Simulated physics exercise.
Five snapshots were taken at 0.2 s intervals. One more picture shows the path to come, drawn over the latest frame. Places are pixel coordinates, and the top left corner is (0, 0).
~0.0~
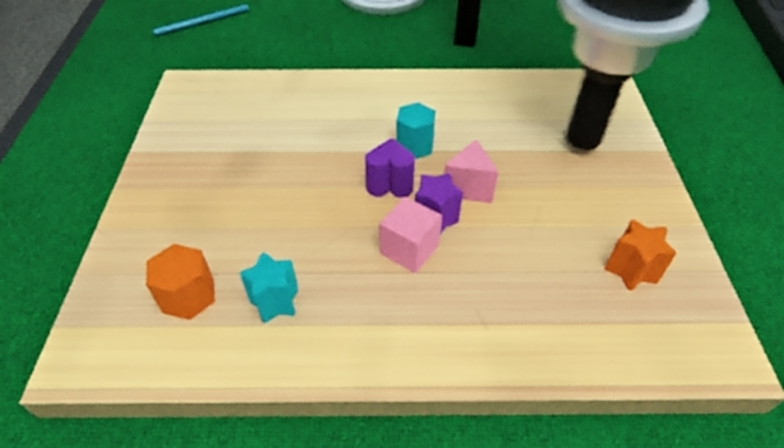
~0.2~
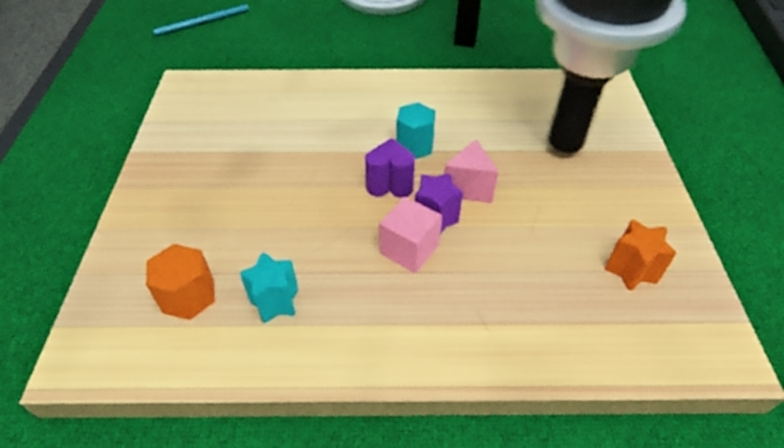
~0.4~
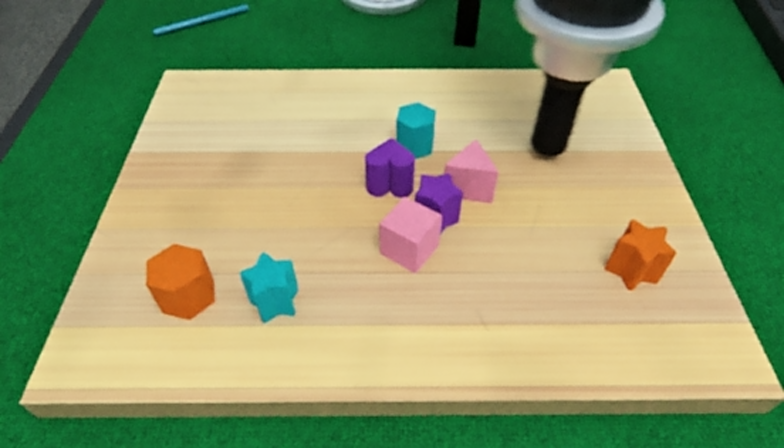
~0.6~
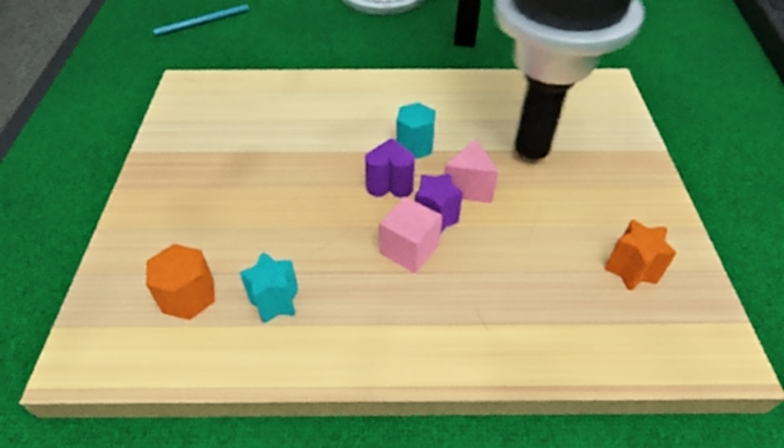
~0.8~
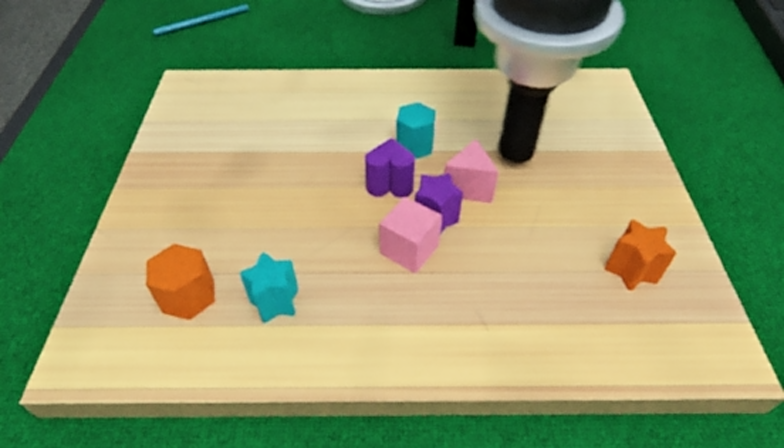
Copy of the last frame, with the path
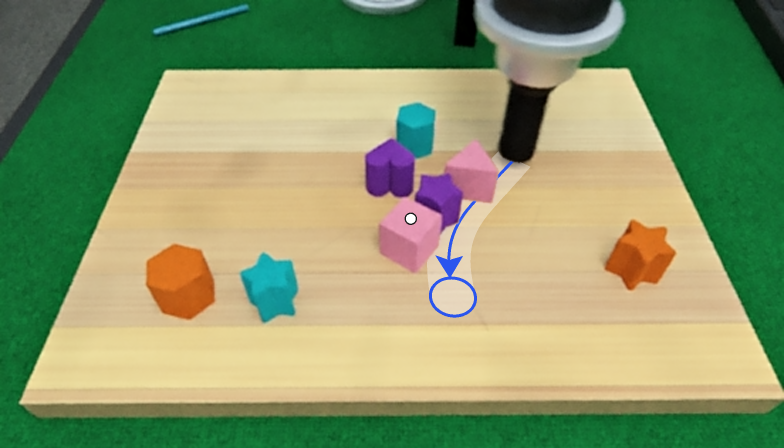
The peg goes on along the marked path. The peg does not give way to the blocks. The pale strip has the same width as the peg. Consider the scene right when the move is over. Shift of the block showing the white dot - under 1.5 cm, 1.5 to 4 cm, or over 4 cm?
The distance will be below 1.5 cm.
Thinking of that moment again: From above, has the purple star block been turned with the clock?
Final answer: No.
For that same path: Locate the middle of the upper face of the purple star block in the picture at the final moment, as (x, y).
The answer is (403, 193).
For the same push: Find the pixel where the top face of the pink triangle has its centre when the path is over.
Expect it around (431, 173).
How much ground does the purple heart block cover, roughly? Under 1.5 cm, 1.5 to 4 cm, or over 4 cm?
Result: Under 1.5 cm.
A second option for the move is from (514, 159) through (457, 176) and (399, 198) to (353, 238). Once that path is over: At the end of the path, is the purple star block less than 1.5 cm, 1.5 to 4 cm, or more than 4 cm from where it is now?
It moves a fair bit, 1.5 to 4 cm.
Path on the board, from (514, 159) via (481, 194) and (452, 238), ending at (453, 297); the dot is on the pink square.
What follows on the original path. One third of the way, peg (483, 186); pink square (408, 221); purple star block (424, 188), turned 25° anticlockwise; pink triangle (447, 168), turned 35° clockwise.
Two thirds of the way, peg (453, 230); purple heart block (384, 152), turned 10° clockwise; pink square (401, 226), turned 25° anticlockwise; purple star block (403, 193), turned 25° anticlockwise; pink triangle (431, 173), turned 40° clockwise.
At the end, peg (454, 289); purple heart block (384, 152), turned 10° clockwise; pink square (401, 226), turned 25° anticlockwise; purple star block (403, 193), turned 25° anticlockwise; pink triangle (431, 173), turned 40° clockwise.
